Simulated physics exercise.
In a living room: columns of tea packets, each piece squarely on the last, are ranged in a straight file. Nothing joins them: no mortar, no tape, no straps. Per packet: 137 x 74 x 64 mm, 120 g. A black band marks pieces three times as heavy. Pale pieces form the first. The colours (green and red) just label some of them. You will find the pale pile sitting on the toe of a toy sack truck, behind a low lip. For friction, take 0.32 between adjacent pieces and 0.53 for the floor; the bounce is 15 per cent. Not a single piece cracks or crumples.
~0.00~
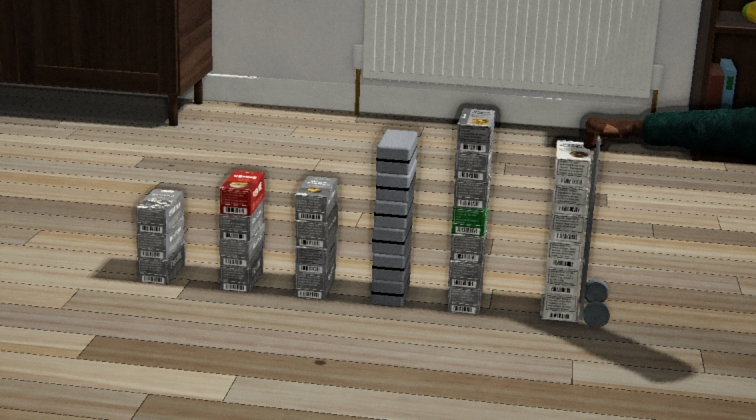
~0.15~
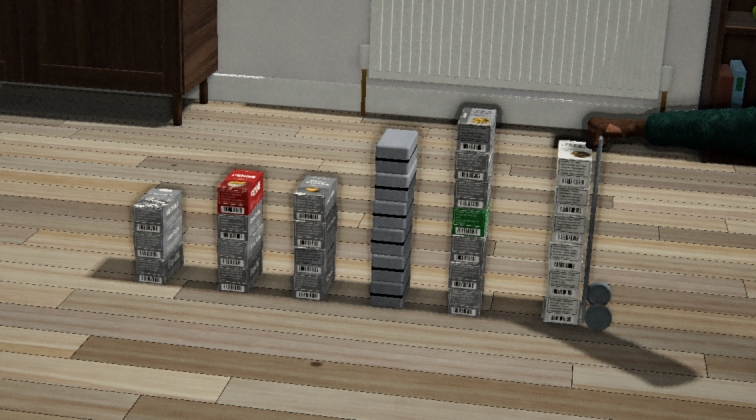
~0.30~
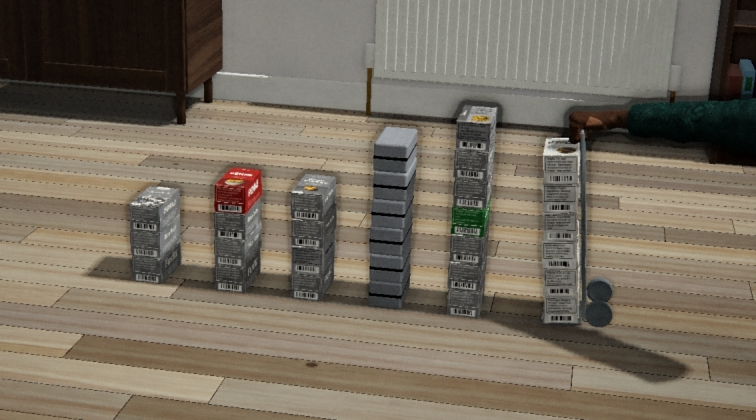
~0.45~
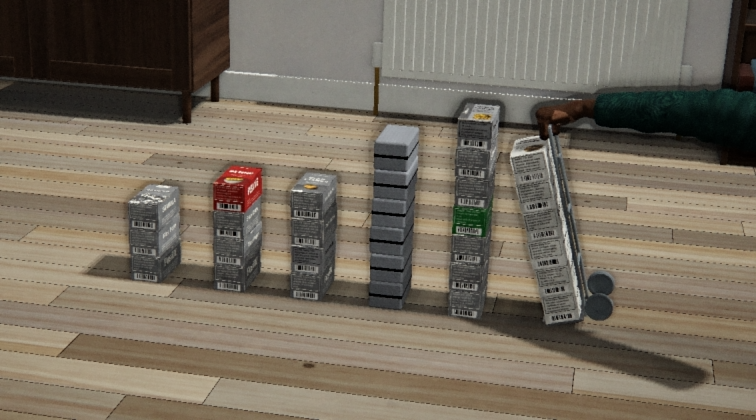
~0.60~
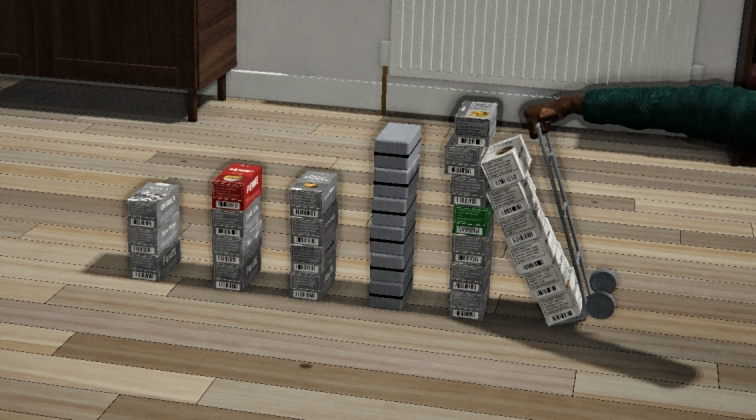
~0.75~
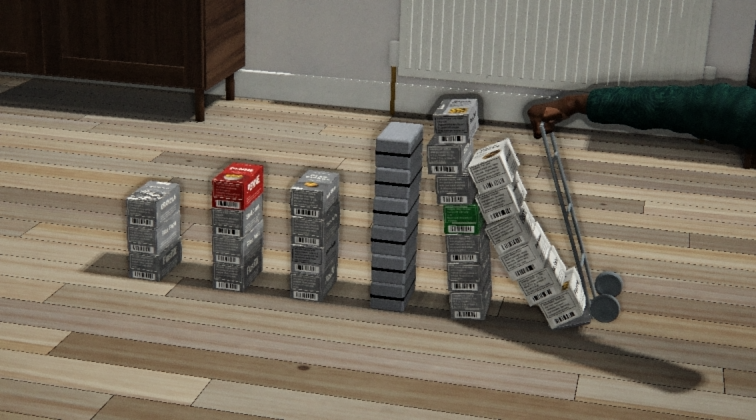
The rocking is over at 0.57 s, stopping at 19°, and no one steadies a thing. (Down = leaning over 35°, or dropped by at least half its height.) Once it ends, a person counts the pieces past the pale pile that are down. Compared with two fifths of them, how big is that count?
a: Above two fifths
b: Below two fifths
Above two fifths.
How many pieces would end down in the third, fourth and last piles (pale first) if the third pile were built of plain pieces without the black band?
Then the third pile would have 6 down, the fourth 4, and the last 2.
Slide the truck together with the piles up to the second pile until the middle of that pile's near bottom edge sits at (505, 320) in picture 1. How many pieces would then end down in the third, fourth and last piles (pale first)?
Third 6, fourth 4, last 2.
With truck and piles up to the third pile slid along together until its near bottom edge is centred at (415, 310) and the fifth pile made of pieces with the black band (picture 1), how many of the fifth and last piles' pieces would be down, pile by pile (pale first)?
Fifth 3, last 2.
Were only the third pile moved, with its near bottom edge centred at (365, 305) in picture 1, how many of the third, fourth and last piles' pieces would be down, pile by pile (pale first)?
Per pile - third: 6, fourth: 3, last: 2.
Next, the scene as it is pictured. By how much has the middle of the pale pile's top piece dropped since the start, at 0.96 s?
About 6 cm.
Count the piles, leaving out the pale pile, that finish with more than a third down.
Count: 5.
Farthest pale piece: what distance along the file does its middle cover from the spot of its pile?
It ends around 40 cm away.
Around 0.96 s, 6 of the pale pile down; none of the 24 other packets down, 9 disturbed; green packet tipped 16°.
Around 1.38 s, 6 of the pale pile down; 7 of the 24 other packets down; green packet tipped 35°, 43 mm lower.
Around 1.60 s, 6 of the pale pile down; 16 of the 24 other packets down; green packet tipped 47°, 10 cm lower; red packet tipped 12°.
Around 1.86 s, 6 of the pale pile down; 21 of the 24 other packets down; green packet tipped 46°, 10 cm lower; red packet tipped 40°, 9 cm lower.
Finally (3.2 s), 6 of the pale pile down; 21 of the 24 other packets down; red packet on its side; green packet tipped 46°, 10 cm lower. That is 88 per cent. Seen by the last camera, middles, red packet near (75, 216), green packet near (372, 245).
